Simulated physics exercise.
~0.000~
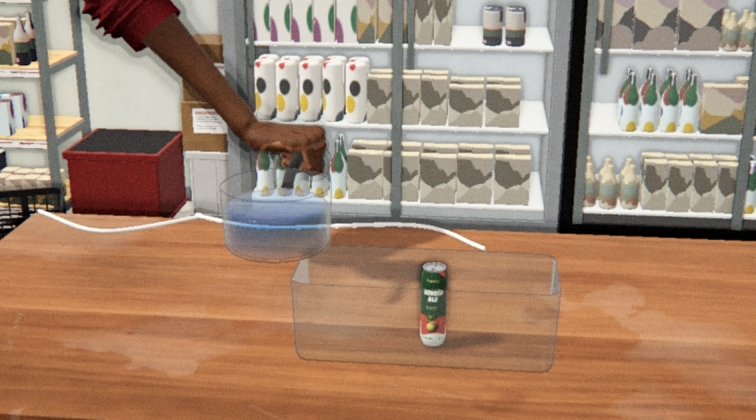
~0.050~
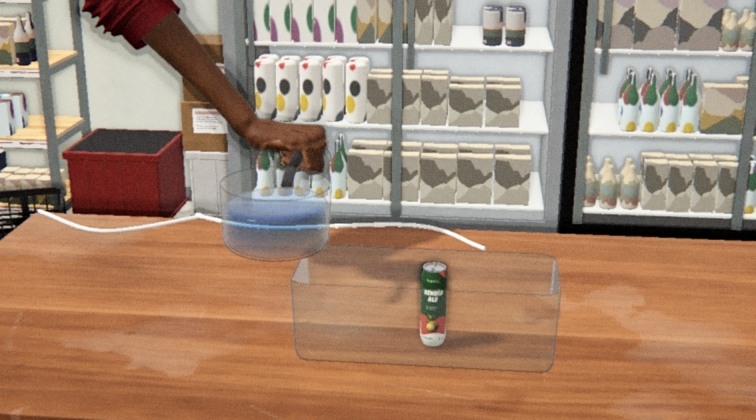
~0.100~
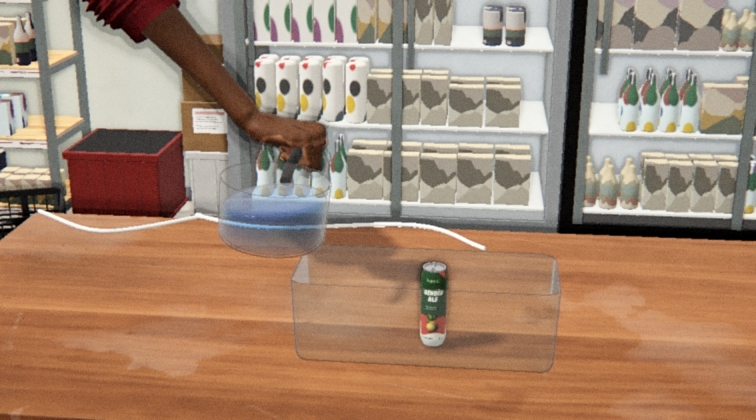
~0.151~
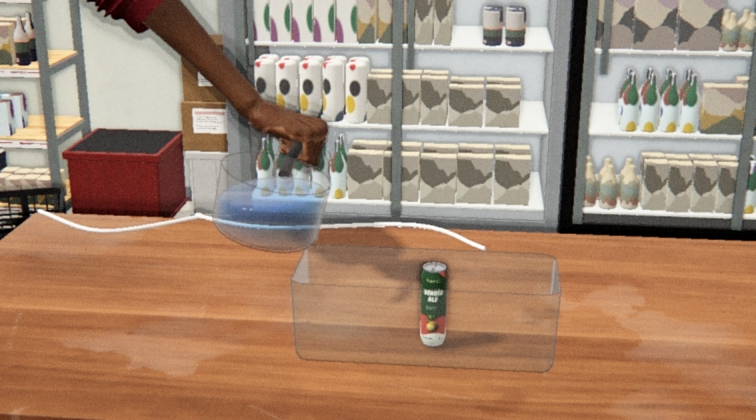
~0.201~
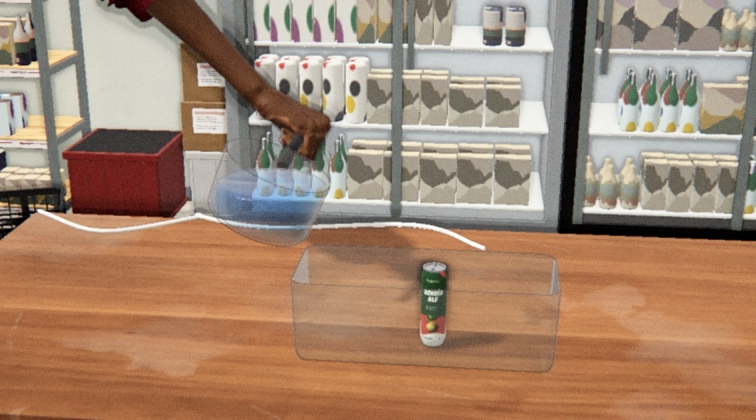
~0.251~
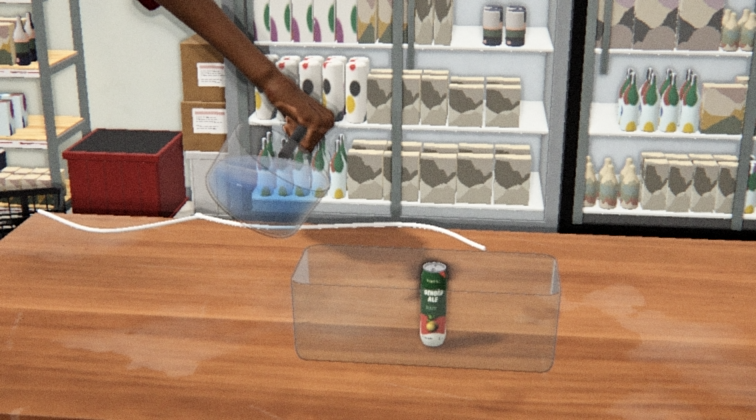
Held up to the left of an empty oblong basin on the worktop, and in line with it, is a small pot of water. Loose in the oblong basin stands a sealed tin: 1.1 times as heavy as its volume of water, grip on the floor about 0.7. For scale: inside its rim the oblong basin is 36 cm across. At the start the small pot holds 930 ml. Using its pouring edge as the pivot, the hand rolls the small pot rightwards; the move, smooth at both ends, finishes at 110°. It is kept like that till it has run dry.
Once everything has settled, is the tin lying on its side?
It pitches over.
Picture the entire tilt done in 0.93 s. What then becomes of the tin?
Outcome - the tin ends up overturned.
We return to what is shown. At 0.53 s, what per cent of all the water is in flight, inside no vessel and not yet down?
46 per cent.
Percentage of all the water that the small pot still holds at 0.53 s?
50 %.
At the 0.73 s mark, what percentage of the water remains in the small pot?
4 %.
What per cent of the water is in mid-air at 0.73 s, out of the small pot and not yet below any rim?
About 14 per cent.
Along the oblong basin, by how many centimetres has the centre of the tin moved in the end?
Looks like roughly 10.5 cm in total.
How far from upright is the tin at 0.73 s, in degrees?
Near 25° from upright.
Then, 0.53 s in, the tilt is 98° and 49 per cent is still to pour; the tin stands where it began.
Then, 0.73 s in, the tilt is 110° and 4 per cent is still to pour; the tin leans 25°.
Then, 0.94 s in, the tilt is 110° and 0 per cent is still to pour; the tin lies on its side.
Then, 1.17 s in, the tilt is 110° and 0 per cent is still to pour; the tin lies on its side.
Finally, the tin lies on its side.
